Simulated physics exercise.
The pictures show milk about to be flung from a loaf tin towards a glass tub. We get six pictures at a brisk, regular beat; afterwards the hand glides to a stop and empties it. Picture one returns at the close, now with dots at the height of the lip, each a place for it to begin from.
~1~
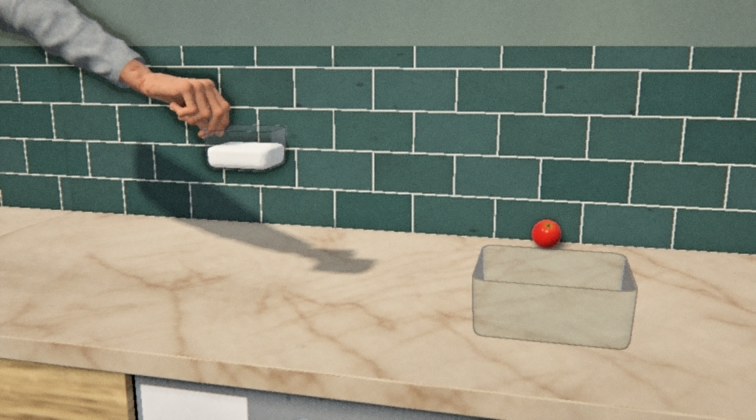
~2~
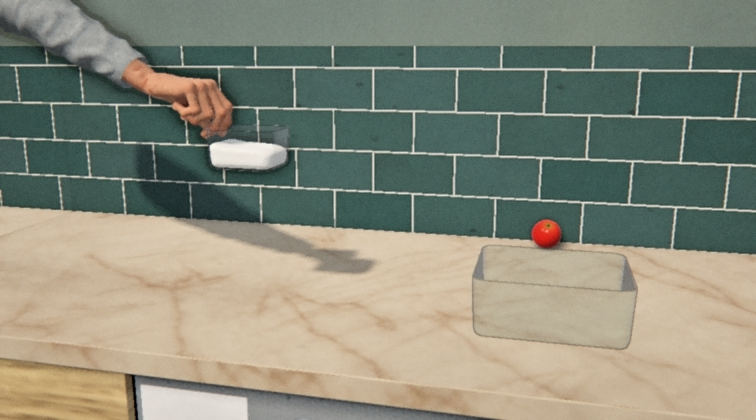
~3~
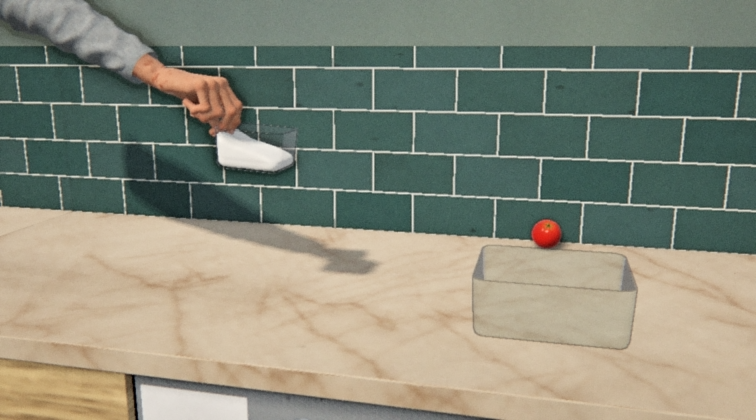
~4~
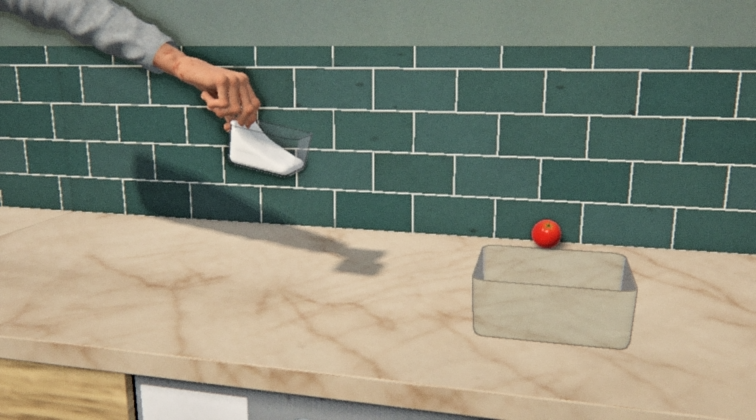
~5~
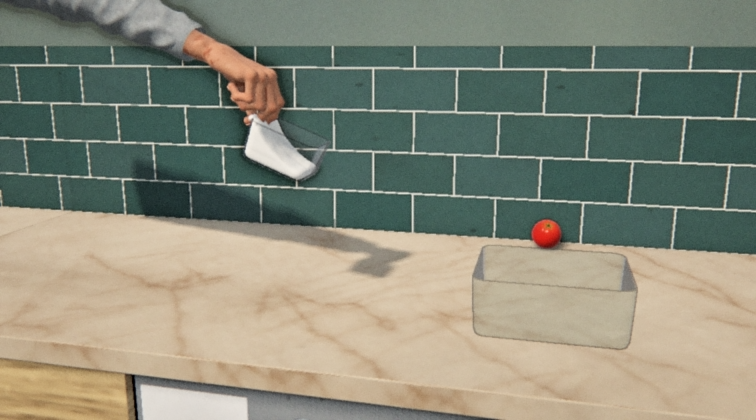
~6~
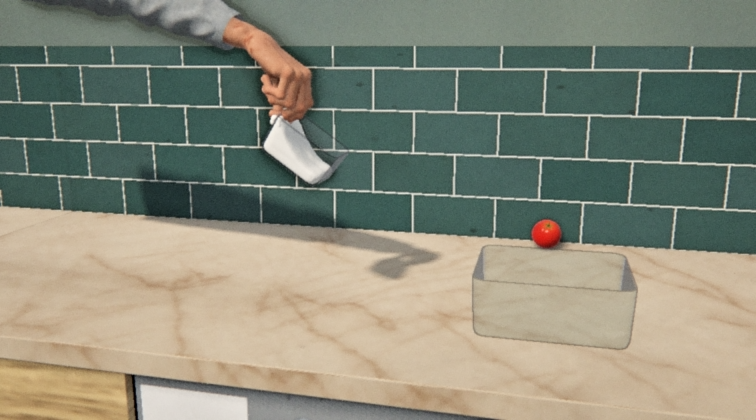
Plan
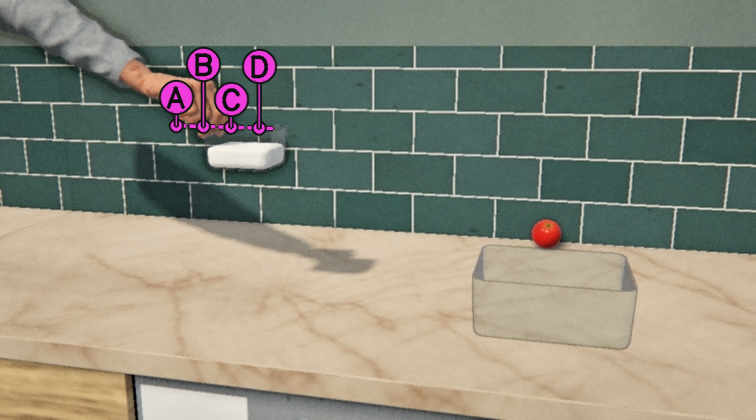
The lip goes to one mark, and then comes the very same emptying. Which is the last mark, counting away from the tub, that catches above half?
That is place D.
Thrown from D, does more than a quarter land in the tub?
Yes.
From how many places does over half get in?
One of the four.
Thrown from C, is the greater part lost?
Yes, that goes wrong.
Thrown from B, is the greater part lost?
Yes.
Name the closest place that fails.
Place C.
In magenta, A at (176, 125); B at (203, 126); C at (231, 127); D at (259, 128).
Choosing A, about 0 % lands in the tub, 98 % falls short.
Choosing B, about 3 % lands in the tub, 92 % falls short and 5 % goes beside or beyond.
Choosing C, about 30 % lands in the tub, 59 % falls short and 11 % goes beside or beyond.
Choosing D, about 66 % lands in the tub, 19 % falls short and 14 % goes beside or beyond.
